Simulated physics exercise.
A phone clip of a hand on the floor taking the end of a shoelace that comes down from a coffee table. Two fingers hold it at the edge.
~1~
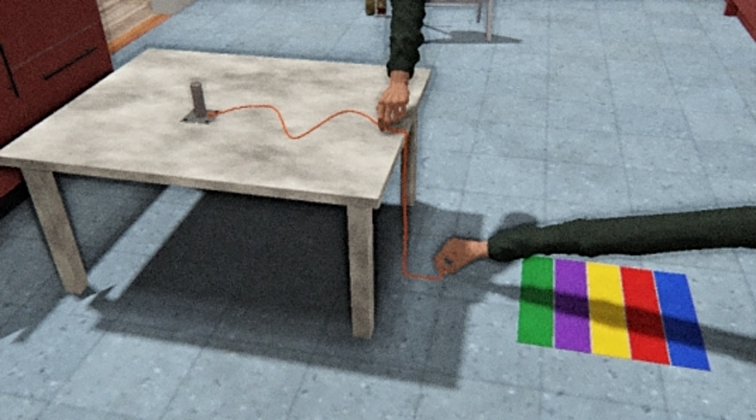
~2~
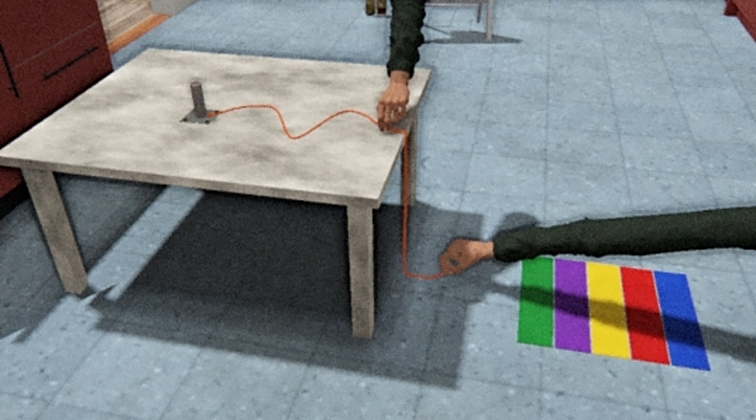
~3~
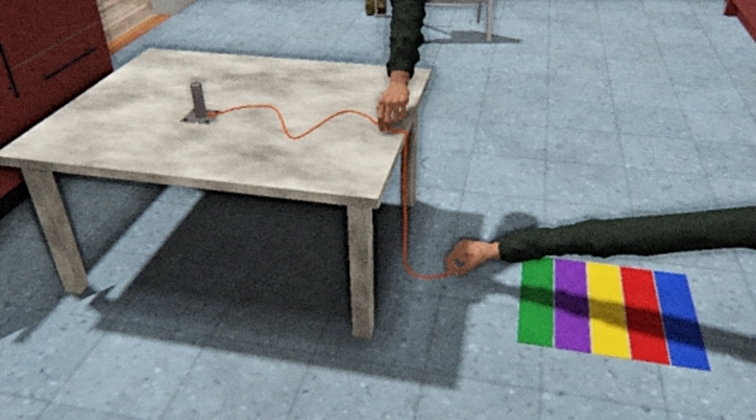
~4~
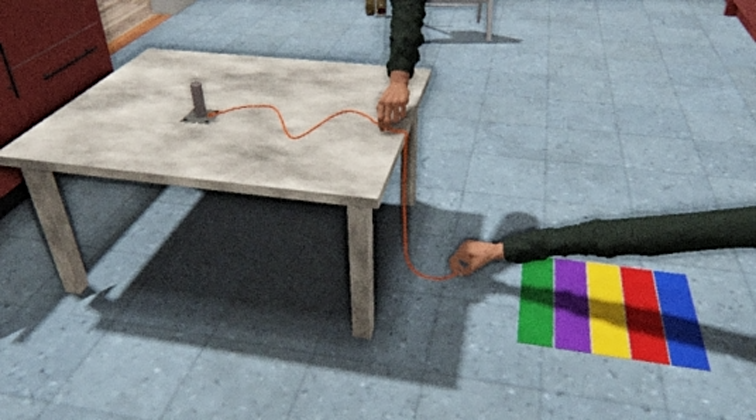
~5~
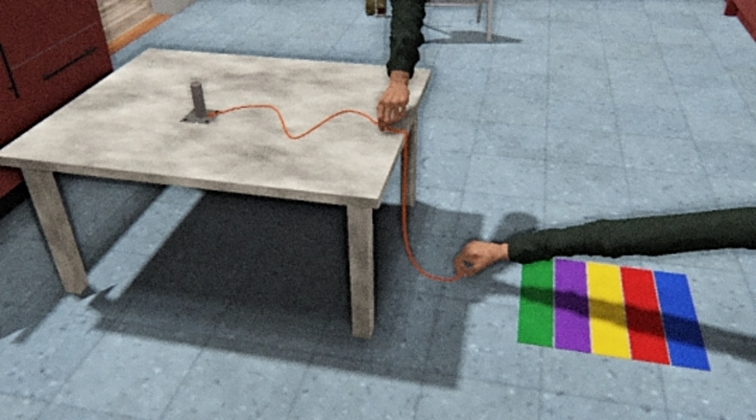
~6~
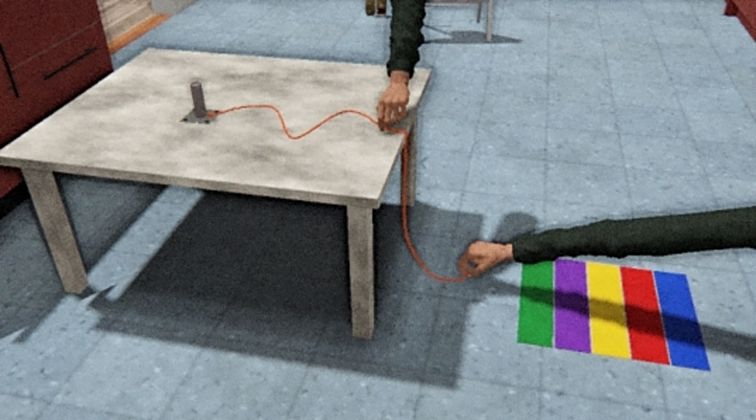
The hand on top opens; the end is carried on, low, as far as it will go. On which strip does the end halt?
It halts on the blue strip.
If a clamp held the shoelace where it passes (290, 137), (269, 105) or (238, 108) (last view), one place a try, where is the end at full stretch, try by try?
About (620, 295), (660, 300) and (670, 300).
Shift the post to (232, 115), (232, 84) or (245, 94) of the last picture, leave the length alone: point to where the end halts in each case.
In that order: (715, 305), (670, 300) and (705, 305).
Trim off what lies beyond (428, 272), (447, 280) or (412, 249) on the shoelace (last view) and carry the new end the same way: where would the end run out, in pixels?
The places are (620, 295), (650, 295) and (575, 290).
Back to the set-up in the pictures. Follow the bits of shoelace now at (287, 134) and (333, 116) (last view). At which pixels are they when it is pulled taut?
About (340, 128), and the other about (411, 140).
Soon after, end near (613, 293); over yellow.
Then, end near (656, 298); over red.
At full stretch, end near (682, 302); over blue. Over blue.
